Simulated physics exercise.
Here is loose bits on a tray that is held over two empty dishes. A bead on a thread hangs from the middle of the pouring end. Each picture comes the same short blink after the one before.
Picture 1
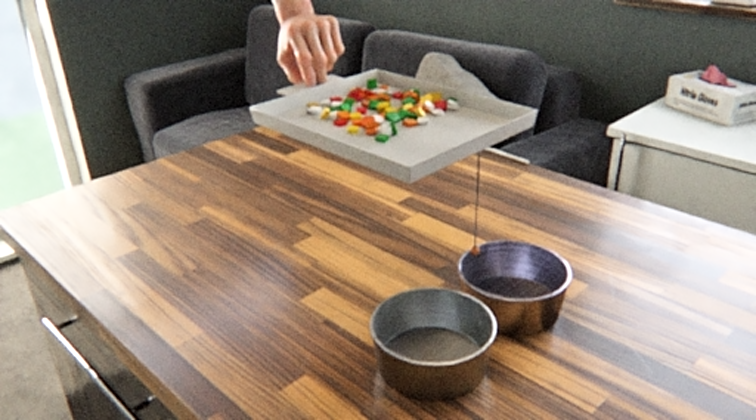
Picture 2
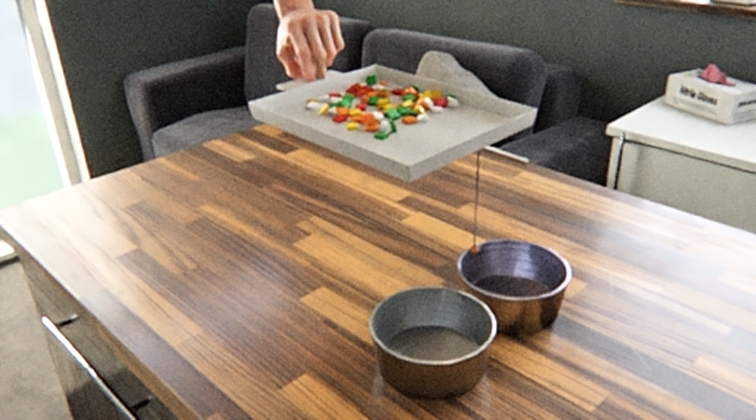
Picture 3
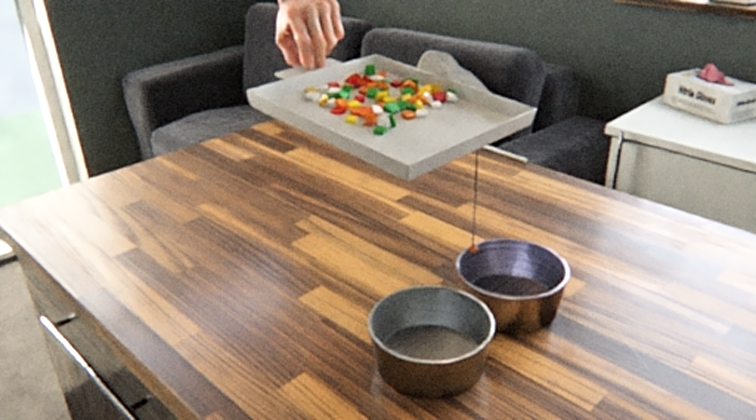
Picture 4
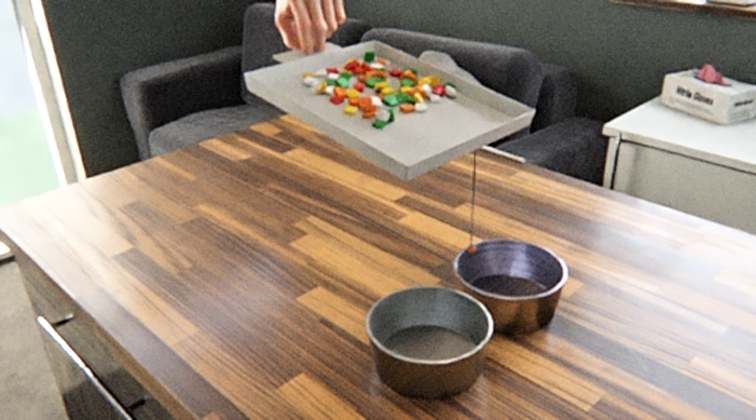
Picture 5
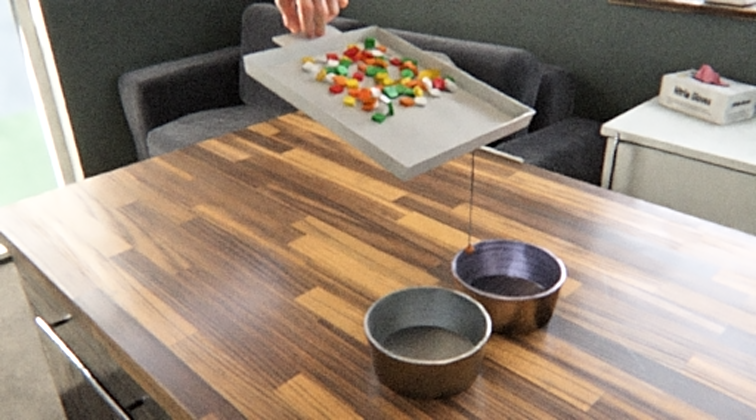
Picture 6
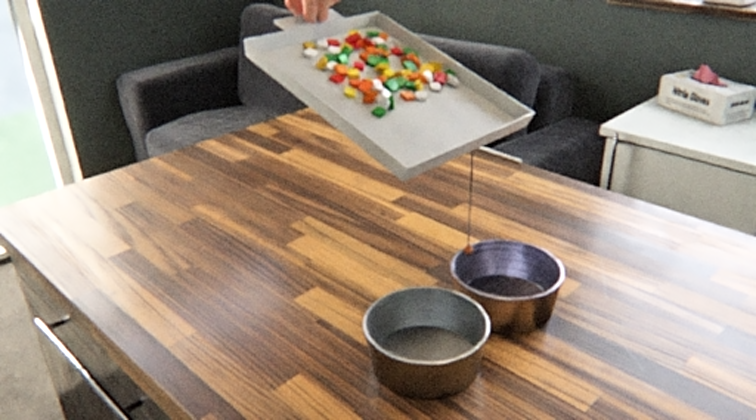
A hand raising the back of a tray of colourful mosaic tiles, tilting it gradually above two empty round dishes on a wooden table.
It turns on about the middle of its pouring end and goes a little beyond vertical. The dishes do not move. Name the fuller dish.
More goes to the right-hand dish.
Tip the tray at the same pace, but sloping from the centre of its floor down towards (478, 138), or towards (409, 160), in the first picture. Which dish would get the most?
The first try: The dish on the right. The second: Left.
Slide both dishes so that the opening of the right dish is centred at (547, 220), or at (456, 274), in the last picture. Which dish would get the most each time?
In turn: The left-hand dish; the right-hand dish.
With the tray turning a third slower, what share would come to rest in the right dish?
Roughly 60 in a hundred.
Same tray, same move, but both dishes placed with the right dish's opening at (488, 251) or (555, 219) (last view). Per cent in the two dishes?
In turn 40 and 60 in a hundred.
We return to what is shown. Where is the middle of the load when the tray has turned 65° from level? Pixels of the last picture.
Near (486, 124).
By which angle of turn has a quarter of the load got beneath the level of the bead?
Near 115 degrees.
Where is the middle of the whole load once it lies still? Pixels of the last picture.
Close to (518, 306).
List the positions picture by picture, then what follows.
The first picture shows corners of the pouring end at (409, 165) and (534, 110), level; middle of the load at (383, 107), mosaic tiles; left dish at (480, 367); right dish at (559, 305); bead on its thread at (475, 251).
The second picture shows corners of the pouring end at (409, 164) and (533, 109), level; middle of the load at (383, 104).
The third picture shows corners of the pouring end at (409, 163) and (533, 109), tipped barely, level across its low end; middle of the load at (382, 96).
The fourth picture shows corners of the pouring end at (408, 164) and (532, 110), tipped a little, level across its low end; middle of the load at (381, 87).
The fifth picture shows corners of the pouring end at (408, 164) and (531, 111), tipped a little, level across its low end; middle of the load at (381, 77).
The sixth picture shows corners of the pouring end at (408, 165) and (531, 112), tipped clearly, level across its low end; middle of the load at (382, 68); left dish at (473, 365); right dish at (552, 303).
Soon after the last picture, tray tipped steeply; nearly all on the tray; a small part in the air.
A little later, tray tipped past a quarter turn; most on the tray; a small part in the right dish; a small part outside both.
Later still, tray tipped past a quarter turn; a small part in the left dish; about two thirds in the right dish; about a quarter outside both.
At rest, tray tipped past a quarter turn; a small part in the left dish; about two thirds in the right dish; about a quarter outside both.
